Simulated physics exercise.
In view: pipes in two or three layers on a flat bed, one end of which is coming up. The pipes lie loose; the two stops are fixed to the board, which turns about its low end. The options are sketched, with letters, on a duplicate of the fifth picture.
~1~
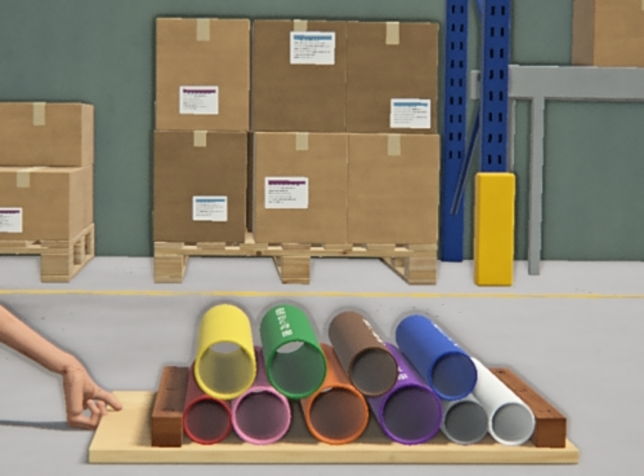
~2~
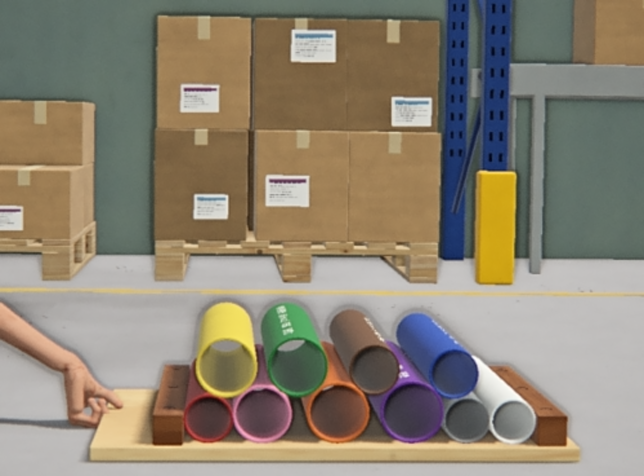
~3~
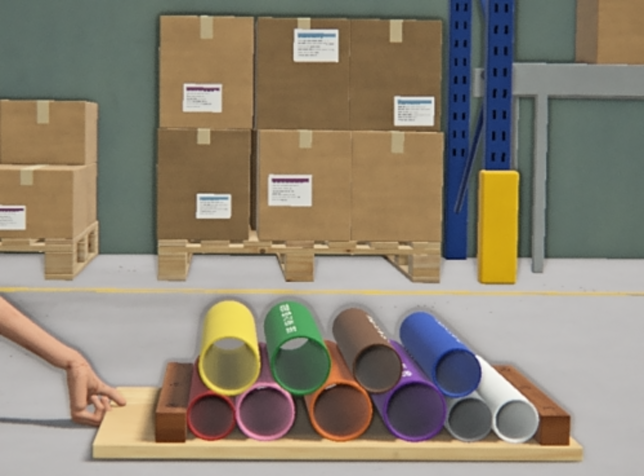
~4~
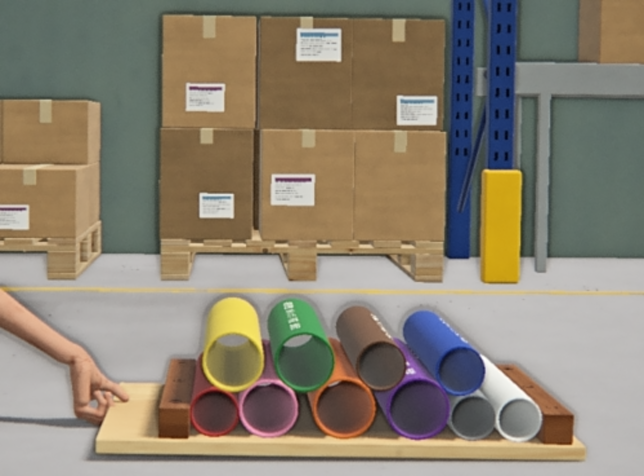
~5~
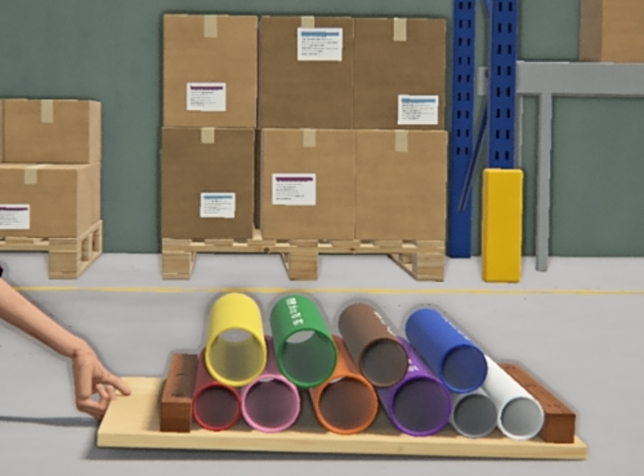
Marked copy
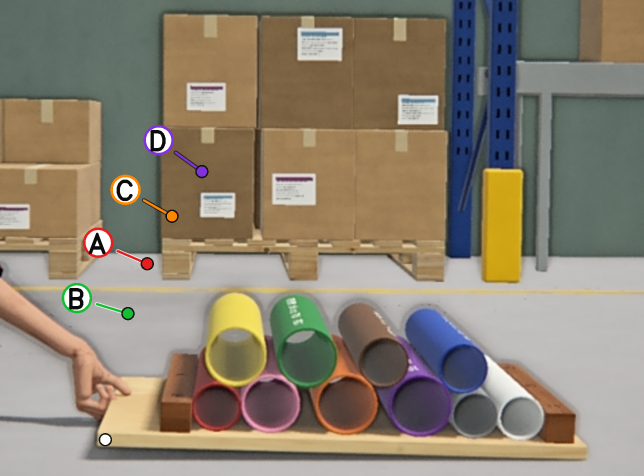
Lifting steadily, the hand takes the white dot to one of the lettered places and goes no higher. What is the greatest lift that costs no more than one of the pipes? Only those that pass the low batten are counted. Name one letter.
Lift it to C and no more.
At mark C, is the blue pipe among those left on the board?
No.
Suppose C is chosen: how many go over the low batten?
At C the number is one.
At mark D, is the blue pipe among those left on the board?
No, with D.
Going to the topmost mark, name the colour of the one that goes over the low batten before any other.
The blue one.
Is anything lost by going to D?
Yes, at D.
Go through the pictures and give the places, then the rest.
White pipe (512, 423); green pipe (297, 369), in the first picture.
Green pipe (298, 367); brown pipe (375, 370), in the second picture.
Board (329, 407); red pipe (211, 416); pink pipe (265, 412); white pipe (515, 420), in the third picture.
Board (332, 404); red pipe (215, 413); pink pipe (269, 409), in the fourth picture.
Board (334, 401); red pipe (217, 407); pink pipe (271, 404), in the fifth picture.
On the marked copy, A at (147, 264); B at (128, 314); C at (172, 216); D at (202, 171); the white dot at (105, 440).
With C. Early on, board at 17°.
Further on, board at 29°.
At the end, board at 29°, one over the low batten (blue).
As for the rest, A one over the low batten (blue); B one over the low batten (blue); D three over the low batten (green, brown, blue).
